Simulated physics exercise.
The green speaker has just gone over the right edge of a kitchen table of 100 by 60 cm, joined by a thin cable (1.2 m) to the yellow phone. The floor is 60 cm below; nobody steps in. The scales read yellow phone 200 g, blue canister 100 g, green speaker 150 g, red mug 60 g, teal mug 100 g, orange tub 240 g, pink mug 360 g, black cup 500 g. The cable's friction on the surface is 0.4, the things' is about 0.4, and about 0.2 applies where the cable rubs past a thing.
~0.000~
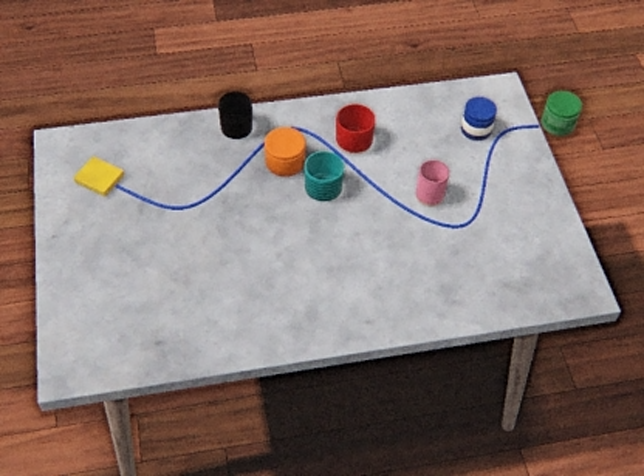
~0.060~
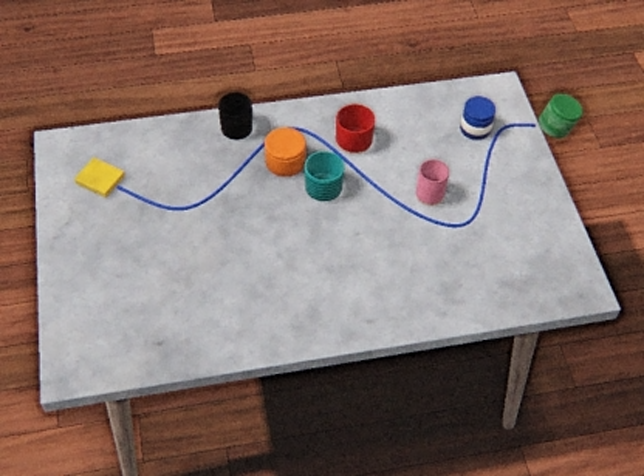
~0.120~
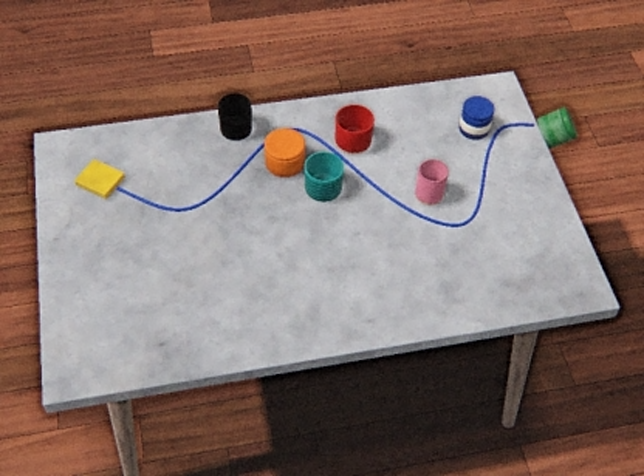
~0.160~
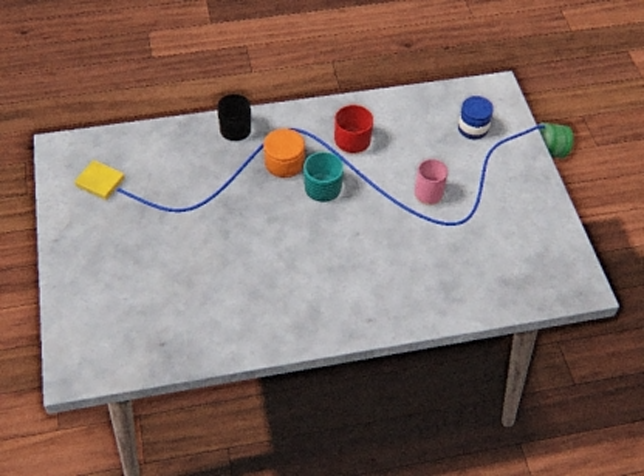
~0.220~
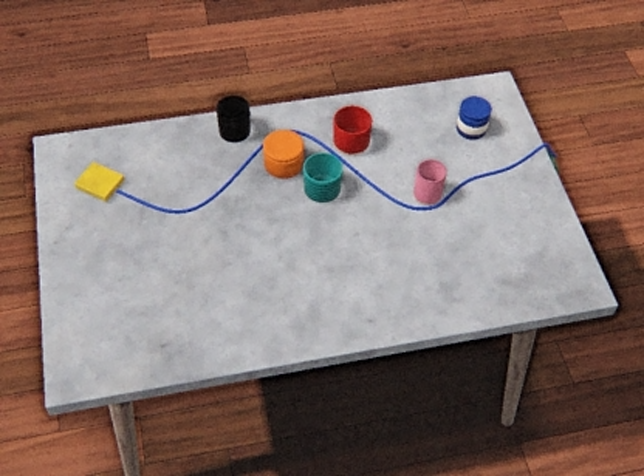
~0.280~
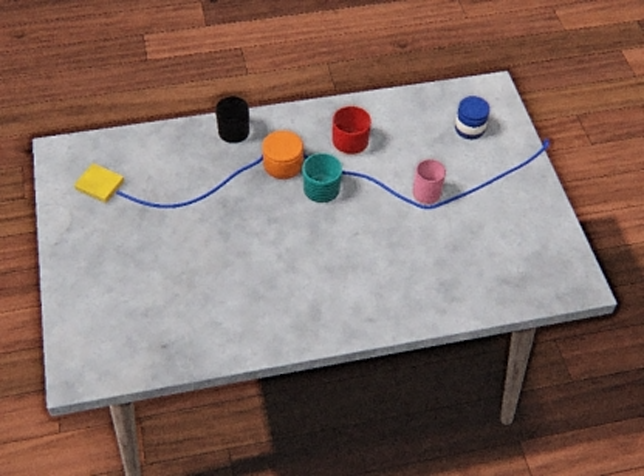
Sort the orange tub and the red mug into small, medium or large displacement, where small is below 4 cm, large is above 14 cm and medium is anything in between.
Orange tub: Small; red mug: Small.
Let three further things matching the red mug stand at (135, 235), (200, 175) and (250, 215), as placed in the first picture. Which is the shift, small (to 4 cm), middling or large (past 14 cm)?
First: A slight shift; second: A moderate shift; third: A slight shift.
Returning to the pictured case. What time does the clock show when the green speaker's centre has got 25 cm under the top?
The clock reads 0.30 s at that moment.
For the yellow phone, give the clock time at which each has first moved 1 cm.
Yellow phone at about 0.36 s on the clock.
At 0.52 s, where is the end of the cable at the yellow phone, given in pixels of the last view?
Estimated pixel: (140, 172).
At 0.5 s, the cable's tail end at (140, 172); green speaker over the edge, yellow phone 4 cm off its start.
At 0.7 s, the cable's tail end at (141, 171); green speaker over the edge, yellow phone 4 cm off its start.
At 1.0 s, the cable's tail end at (144, 171); green speaker over the edge, yellow phone 5 cm off its start at (123, 171).
At 1.2 s, the cable's tail end at (147, 171); green speaker over the edge, yellow phone 5 cm off its start.
At 2.4 s, the cable's tail end at (147, 171); orange tub 1 cm off its start at (283, 148), red mug 0 cm off its start at (352, 120), green speaker over the edge, yellow phone 5 cm off its start at (126, 171).
